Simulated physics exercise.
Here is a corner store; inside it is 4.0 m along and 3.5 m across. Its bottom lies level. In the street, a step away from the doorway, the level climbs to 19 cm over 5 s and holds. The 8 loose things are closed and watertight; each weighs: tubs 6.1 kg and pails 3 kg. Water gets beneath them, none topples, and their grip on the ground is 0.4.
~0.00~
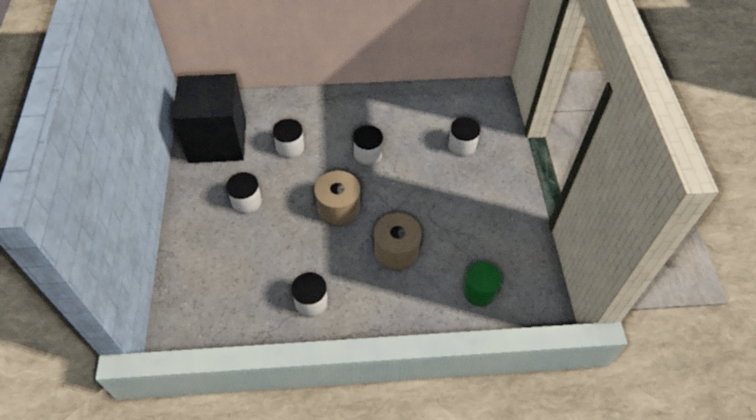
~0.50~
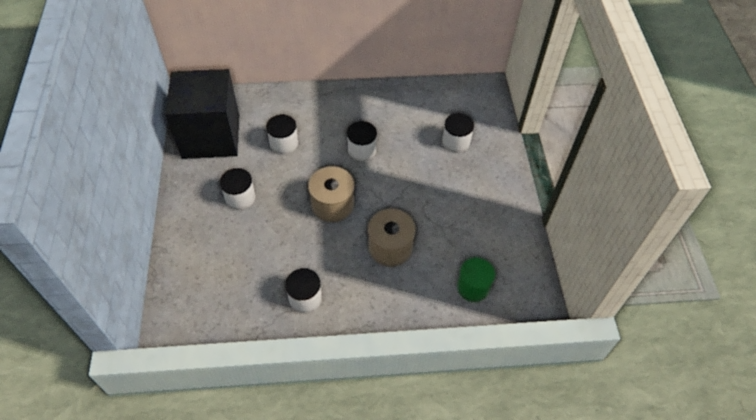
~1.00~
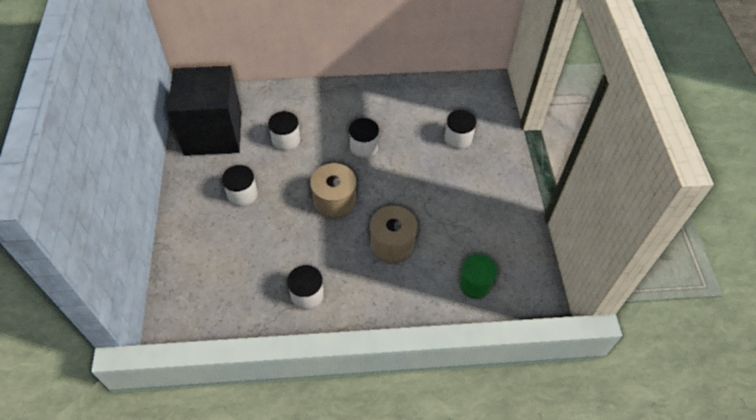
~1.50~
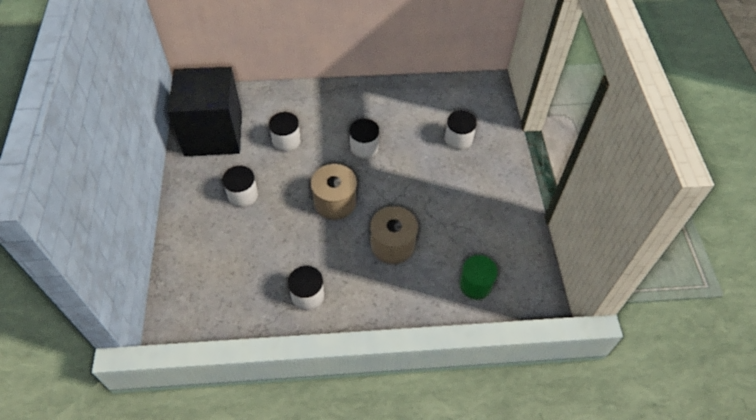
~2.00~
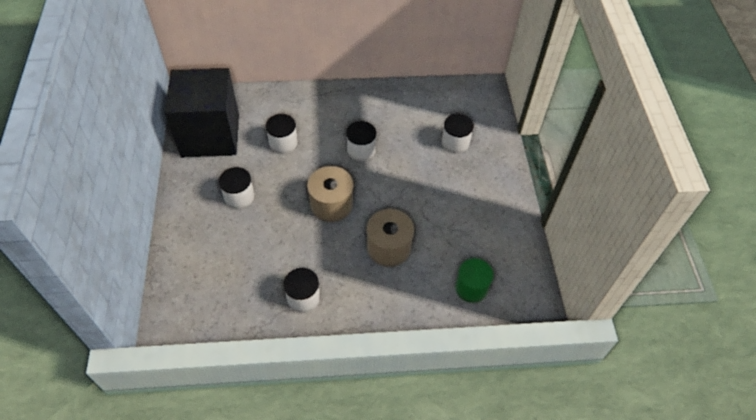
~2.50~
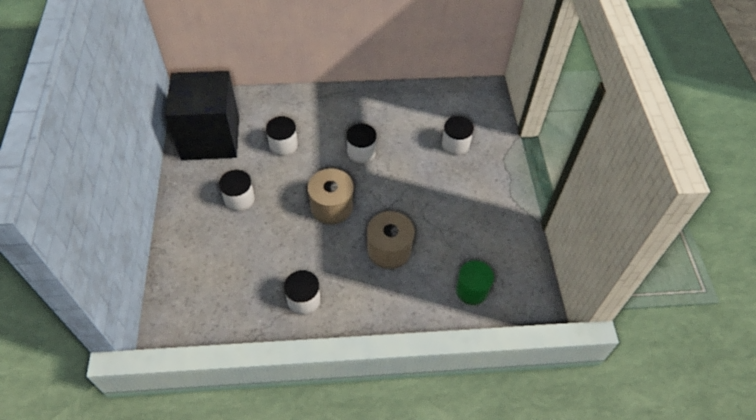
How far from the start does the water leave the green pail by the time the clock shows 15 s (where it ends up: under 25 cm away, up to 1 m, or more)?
Green pail slides a little.
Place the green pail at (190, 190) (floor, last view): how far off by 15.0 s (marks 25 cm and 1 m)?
It ends far away.
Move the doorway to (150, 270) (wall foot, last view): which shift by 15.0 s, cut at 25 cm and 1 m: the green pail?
In that case the green pail ends far away.
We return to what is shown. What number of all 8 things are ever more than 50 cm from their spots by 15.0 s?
7 of them.
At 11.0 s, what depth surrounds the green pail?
Roughly 3 cm.
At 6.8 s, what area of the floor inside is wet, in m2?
Roughly 12 m2.
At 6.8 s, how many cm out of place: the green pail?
About 0 cm.
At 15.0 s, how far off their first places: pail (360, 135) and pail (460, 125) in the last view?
In turn: 200 cm, 150 cm.
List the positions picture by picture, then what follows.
In the first frame, the green pail at (484, 277) rests on the ground; 0.0 m2 under water; 0 of 8 have shifted.
In the second frame, the green pail at (478, 273), on the bottom; 0.0 m2 under water; 0 of 8 have shifted.
In the third frame, the green pail at (480, 270), on the bottom; 0.0 m2 under water; 0 of 8 have shifted.
In the fourth frame, the green pail at (480, 270) rests on the ground; water covers 0.0 m2; 0 of 8 have shifted.
In the fifth frame, the green pail at (476, 273), on the bottom; 0.0 m2 under water; 0 of 8 have shifted.
In the sixth frame, the green pail at (477, 276) rests on the ground; 0.2 m2 under water; 0 of 8 have shifted.
After 3.5 s the green pail is near (477, 276), 0.0 m from its start, aground; 0 afloat.
After 6.8 s the green pail is near (477, 276), 0.0 m from its start, aground; 3 afloat.
After 11.0 s the green pail is near (476, 278), 0.0 m from its start, aground; 7 afloat.
After 15.0 s the green pail is near (467, 239), 0.4 m from its start, afloat; 8 afloat.
